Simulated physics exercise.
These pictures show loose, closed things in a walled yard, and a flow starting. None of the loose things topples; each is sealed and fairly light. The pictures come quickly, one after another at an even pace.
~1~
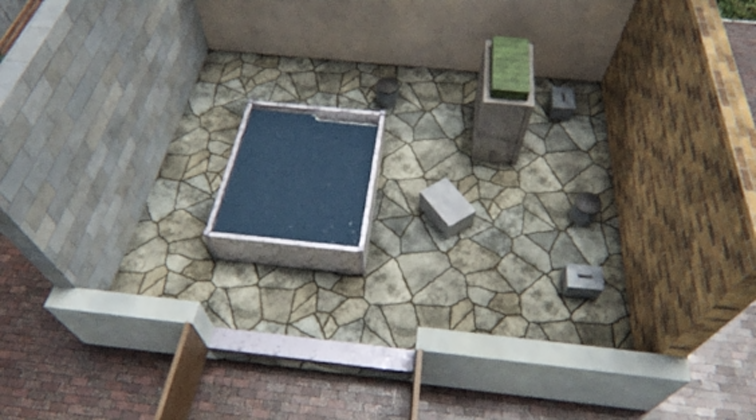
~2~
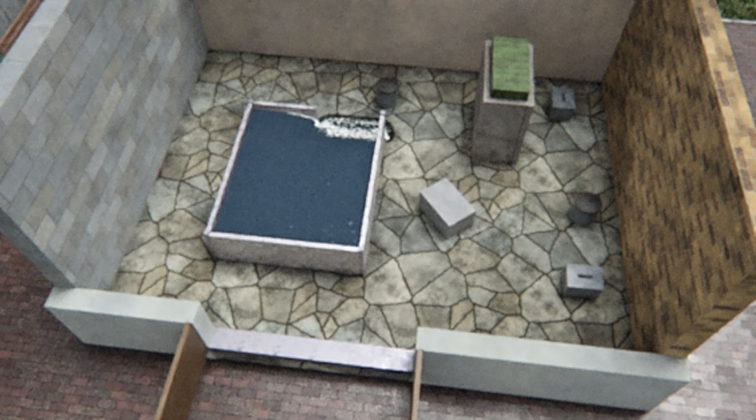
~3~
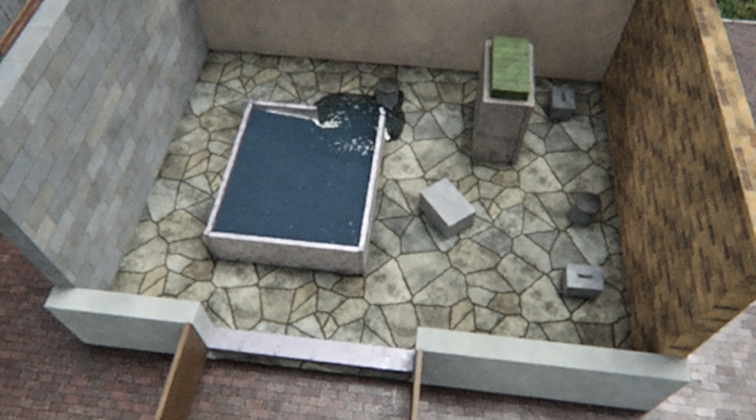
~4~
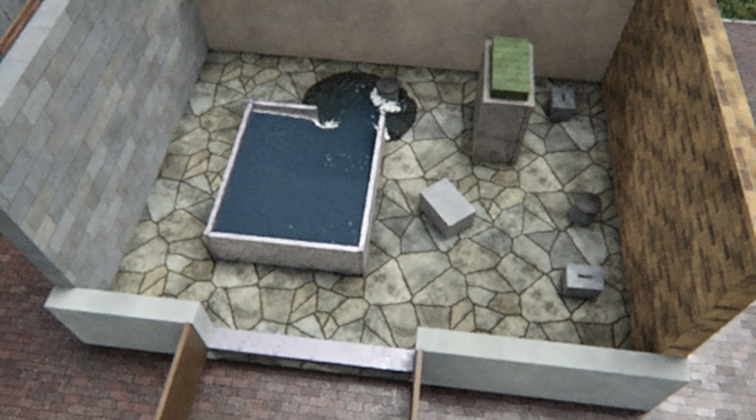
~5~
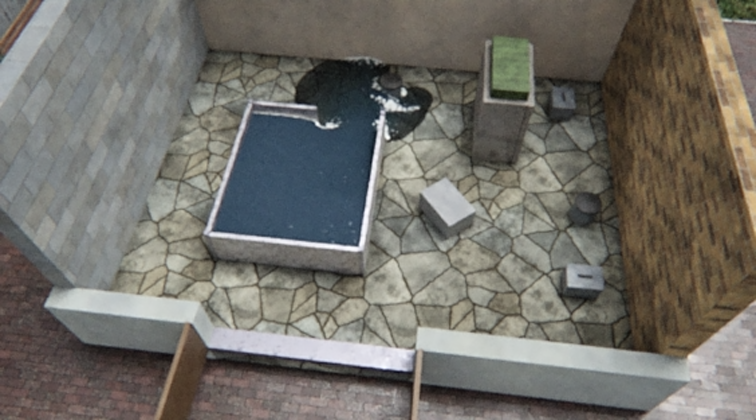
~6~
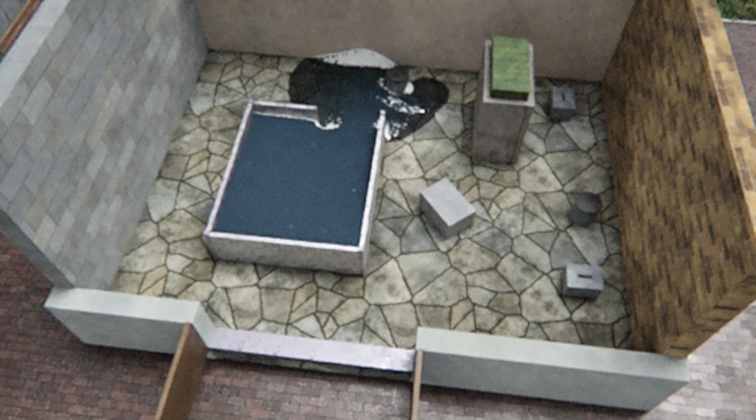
A low tank of dark blue water stands left of centre in a walled, stone-paved yard, seen from above by a still camera. A pale block sits mid-yard, a green-topped pillar behind it, and small grey containers lie at right and behind the tank. Water breaks out at the tank's far right corner, foams, and spreads darkly to the back wall, nudging the grey pail there slightly.
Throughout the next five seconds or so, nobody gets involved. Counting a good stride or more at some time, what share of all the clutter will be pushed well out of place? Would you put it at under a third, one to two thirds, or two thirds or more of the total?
The things swept well aside make up a third to two thirds.
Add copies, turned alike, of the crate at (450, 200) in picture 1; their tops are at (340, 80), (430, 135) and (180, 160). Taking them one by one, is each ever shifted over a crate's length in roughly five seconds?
Here's how it goes: Sent far off, never gets far, and lastly sent far off.
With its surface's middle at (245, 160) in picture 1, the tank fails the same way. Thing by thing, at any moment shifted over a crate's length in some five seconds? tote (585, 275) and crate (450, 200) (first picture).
In that order: Never so far, moved that far.
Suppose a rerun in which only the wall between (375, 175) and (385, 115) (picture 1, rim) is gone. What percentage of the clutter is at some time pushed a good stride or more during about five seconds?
Estimate: Close to 80 per cent.
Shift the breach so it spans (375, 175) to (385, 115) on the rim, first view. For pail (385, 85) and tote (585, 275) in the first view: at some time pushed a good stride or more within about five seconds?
In order: Fell short, covered the distance.
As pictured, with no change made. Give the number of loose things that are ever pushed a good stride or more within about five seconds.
So that is 2.
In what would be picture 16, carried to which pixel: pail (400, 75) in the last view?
Position: About (545, 87).
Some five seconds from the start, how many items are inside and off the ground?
Count: 0.
A moment on, 1 of 5 are well off their spots; 0 afloat.
Next, 1 of 5 are well off their spots; 0 afloat.
Later, 2 of 5 are well off their spots; 0 afloat.
In the end, 2 of 5 are well off their spots, and 2 have been at some point; 0 afloat.
